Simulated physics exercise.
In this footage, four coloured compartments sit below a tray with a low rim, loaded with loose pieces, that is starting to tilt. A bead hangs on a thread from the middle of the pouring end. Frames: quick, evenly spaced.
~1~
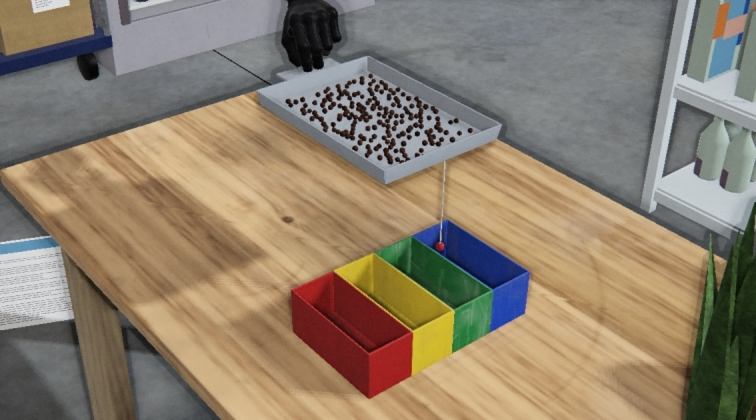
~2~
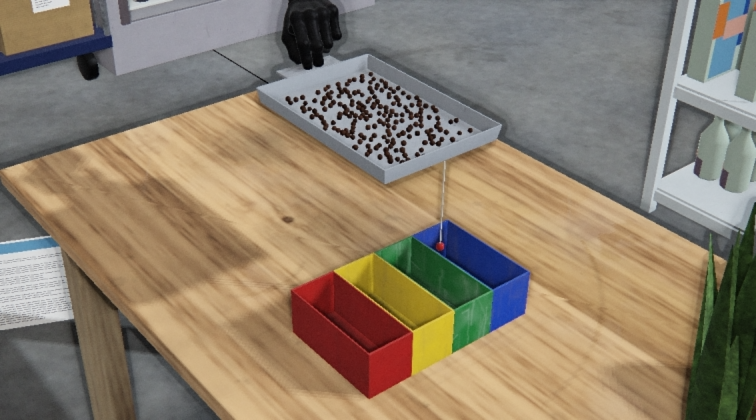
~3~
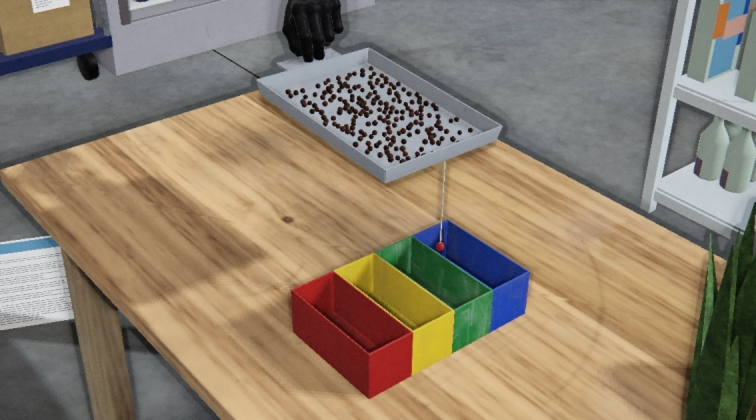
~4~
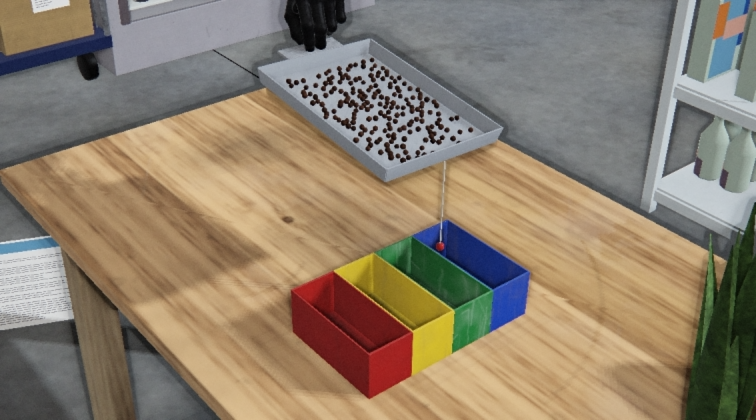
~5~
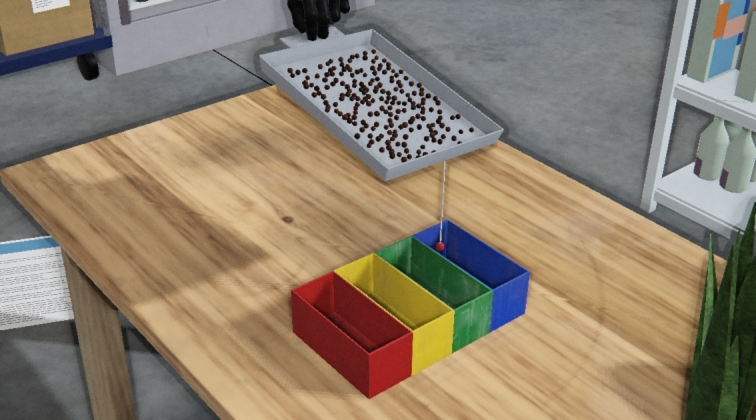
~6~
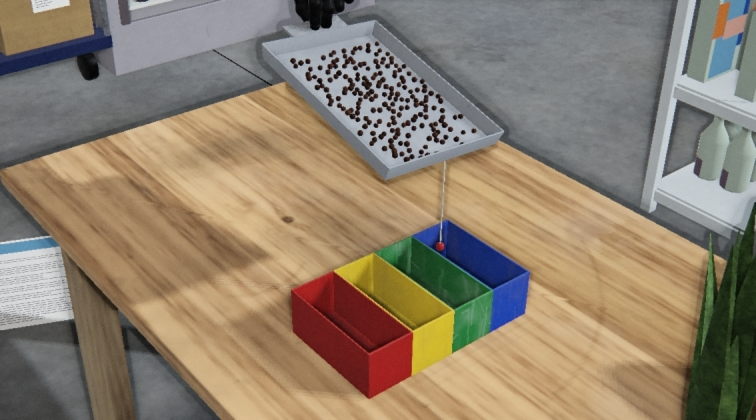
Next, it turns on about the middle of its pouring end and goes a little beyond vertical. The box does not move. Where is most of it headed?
Mostly to the blue cell.
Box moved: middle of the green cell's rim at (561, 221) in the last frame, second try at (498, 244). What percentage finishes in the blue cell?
In turn 0 and 0 in a hundred.
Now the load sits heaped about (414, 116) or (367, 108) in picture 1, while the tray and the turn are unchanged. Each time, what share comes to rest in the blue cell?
Estimate: 40 % first, 40 % second.
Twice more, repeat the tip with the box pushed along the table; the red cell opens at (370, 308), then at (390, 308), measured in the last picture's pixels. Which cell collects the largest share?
Try 1 - the blue one. Try 2 - the blue one.
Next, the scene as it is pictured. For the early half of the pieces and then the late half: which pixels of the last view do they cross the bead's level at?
Points: About (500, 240), then about (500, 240).
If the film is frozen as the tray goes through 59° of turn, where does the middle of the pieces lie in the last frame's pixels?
Near (465, 139).
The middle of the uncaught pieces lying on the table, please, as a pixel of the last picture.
About (535, 284) in the last picture.
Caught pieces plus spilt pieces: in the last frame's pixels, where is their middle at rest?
At about (510, 295), give or take.
Shortly afterwards, tray tipped steeply; all but a few on the tray; only a few falling or outside the box.
Next, tray tipped right over; the bulk on the tray; only a few in the blue cell; only a few in the green cell; a little falling or outside the box.
Some moments later, tray tipped past a quarter turn; near a third in the blue cell; a little in the green cell; near two thirds falling or outside the box.
In the end, tray tipped past a quarter turn; near a third in the blue cell; a little in the green cell; none at all in the red cell; none at all in the yellow cell; near two thirds outside the box.
